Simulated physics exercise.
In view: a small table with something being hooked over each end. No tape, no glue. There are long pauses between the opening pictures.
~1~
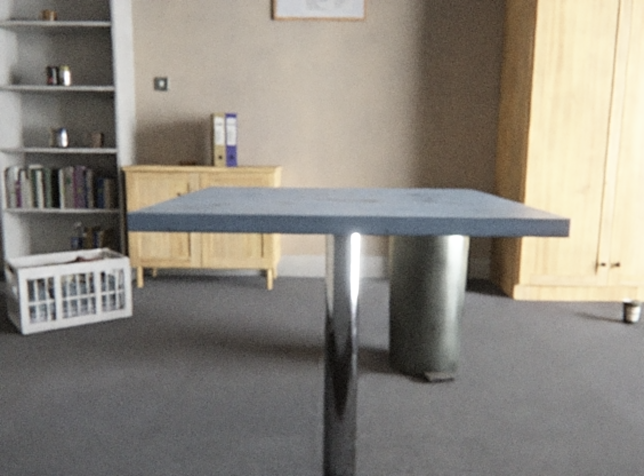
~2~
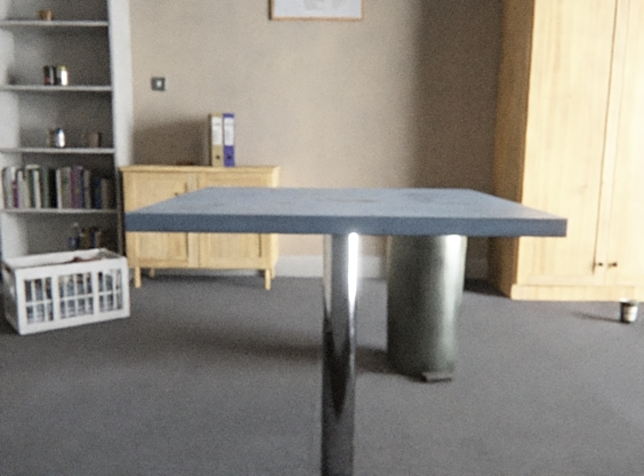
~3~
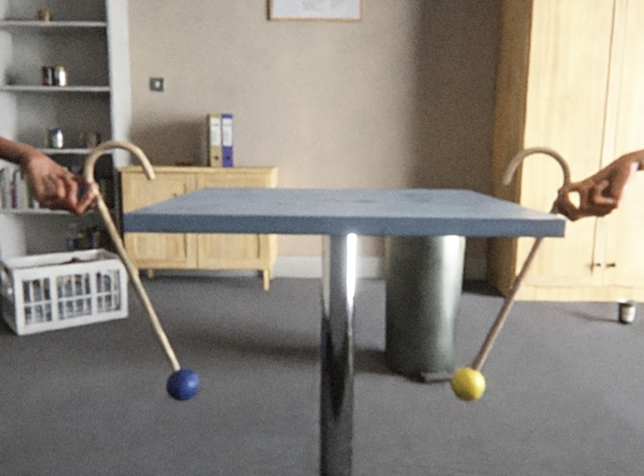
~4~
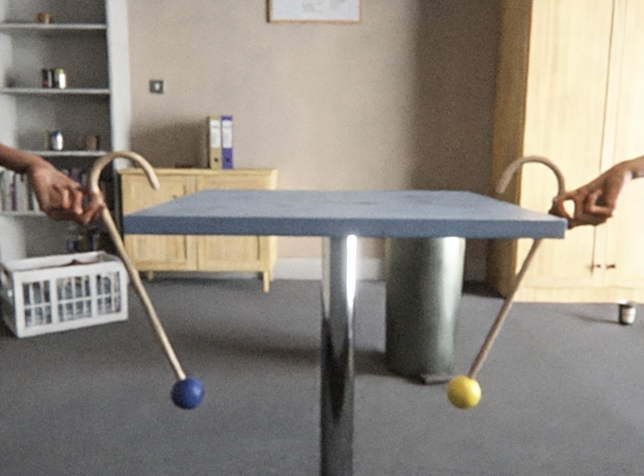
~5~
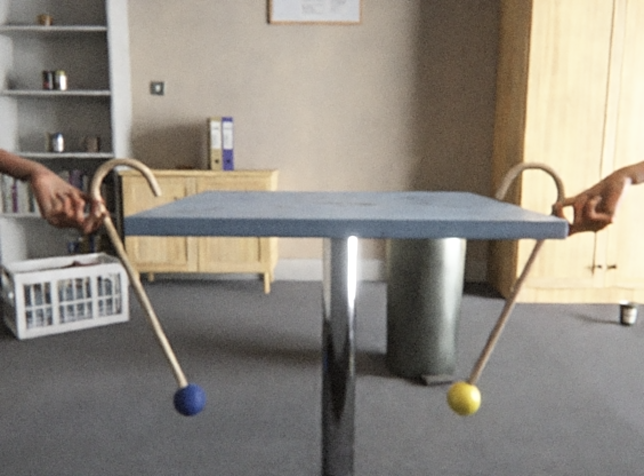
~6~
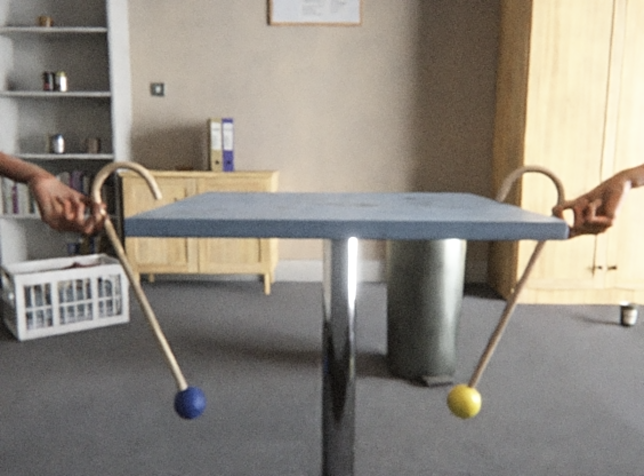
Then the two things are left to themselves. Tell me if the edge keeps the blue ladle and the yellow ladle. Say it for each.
The blue ladle falls to the floor and the yellow ladle stays hooked on the edge.
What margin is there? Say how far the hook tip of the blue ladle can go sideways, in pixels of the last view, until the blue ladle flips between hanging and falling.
About 16 pixels right.
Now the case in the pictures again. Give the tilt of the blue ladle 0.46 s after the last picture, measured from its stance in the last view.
Roughly 20°.
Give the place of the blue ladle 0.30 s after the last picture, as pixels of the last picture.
Roughly at (163, 425).
Then, 0.30 s after the last picture, blue ladle down below near (163, 425); yellow ladle at rest near (494, 293).
Then, 0.46 s after the last picture, blue ladle falling near (120, 441); yellow ladle at rest near (494, 293).
Then, 0.58 s after the last picture, blue ladle falling; yellow ladle at rest near (494, 293).
At rest, the blue ladle slips off; the yellow ladle hangs from the table, near (493, 293).
